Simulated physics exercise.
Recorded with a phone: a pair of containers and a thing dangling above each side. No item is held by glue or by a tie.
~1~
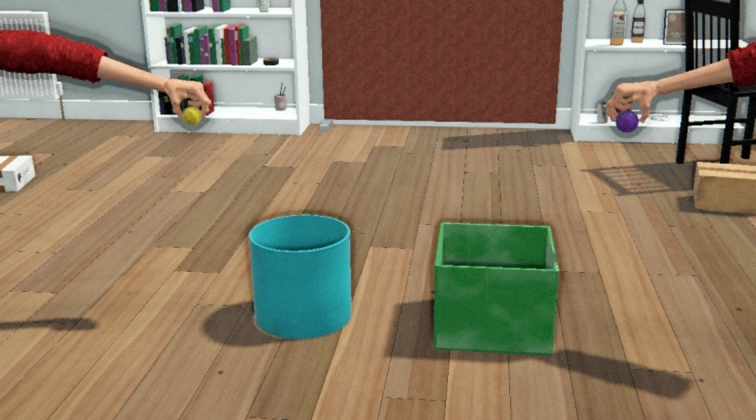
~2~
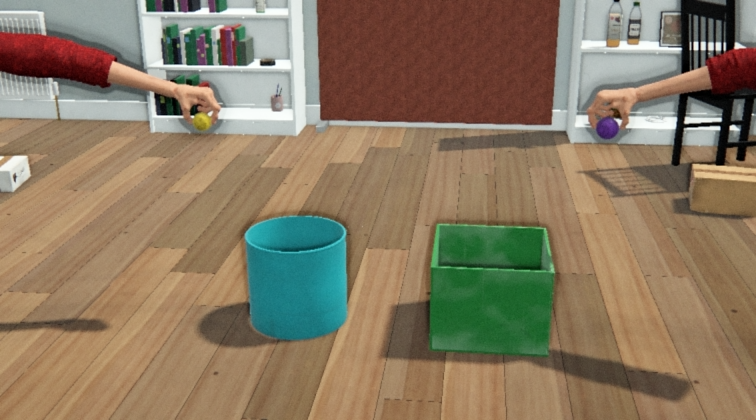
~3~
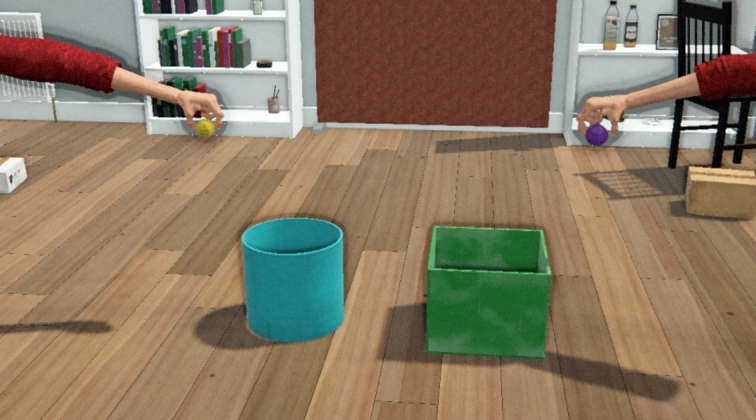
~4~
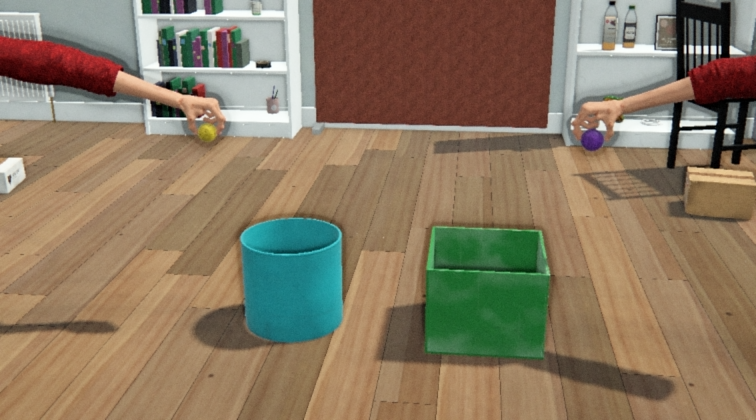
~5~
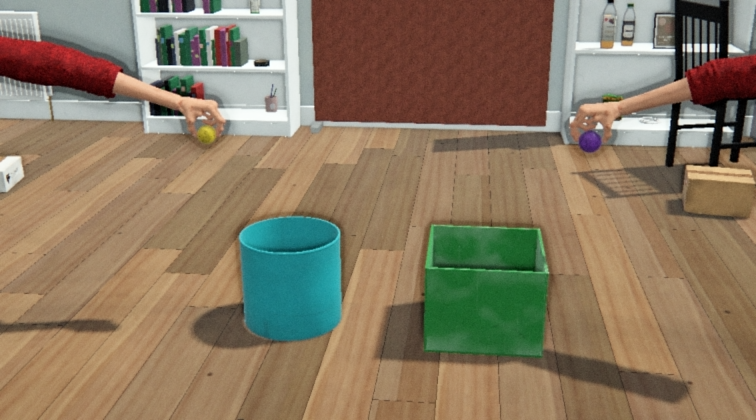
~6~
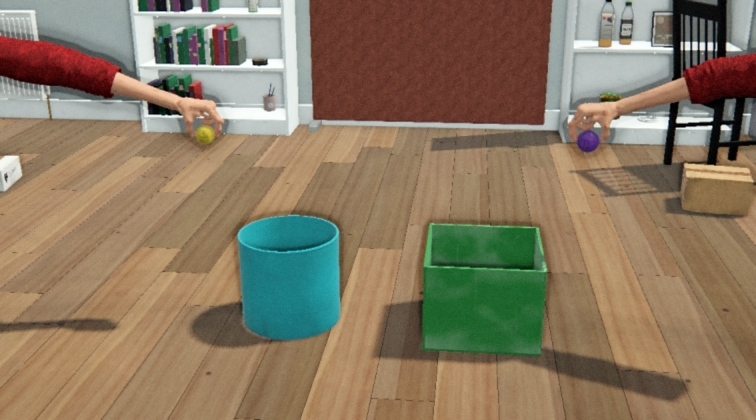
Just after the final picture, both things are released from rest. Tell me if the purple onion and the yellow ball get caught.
The purple onion falls wide, and the yellow ball falls wide.
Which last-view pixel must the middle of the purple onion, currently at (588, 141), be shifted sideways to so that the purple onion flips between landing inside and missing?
About (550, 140).
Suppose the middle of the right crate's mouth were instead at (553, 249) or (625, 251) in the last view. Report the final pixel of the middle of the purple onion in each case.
Roughly (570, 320) and (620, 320).
Then, 0.20 s past the last view, purple onion in the air near (585, 181); yellow ball in the air near (208, 173).
Then, 0.32 s past the last view, purple onion in the air near (578, 260); yellow ball in the air near (214, 248).
Finally, the purple onion misses, near (573, 321); the yellow ball misses, near (218, 305).
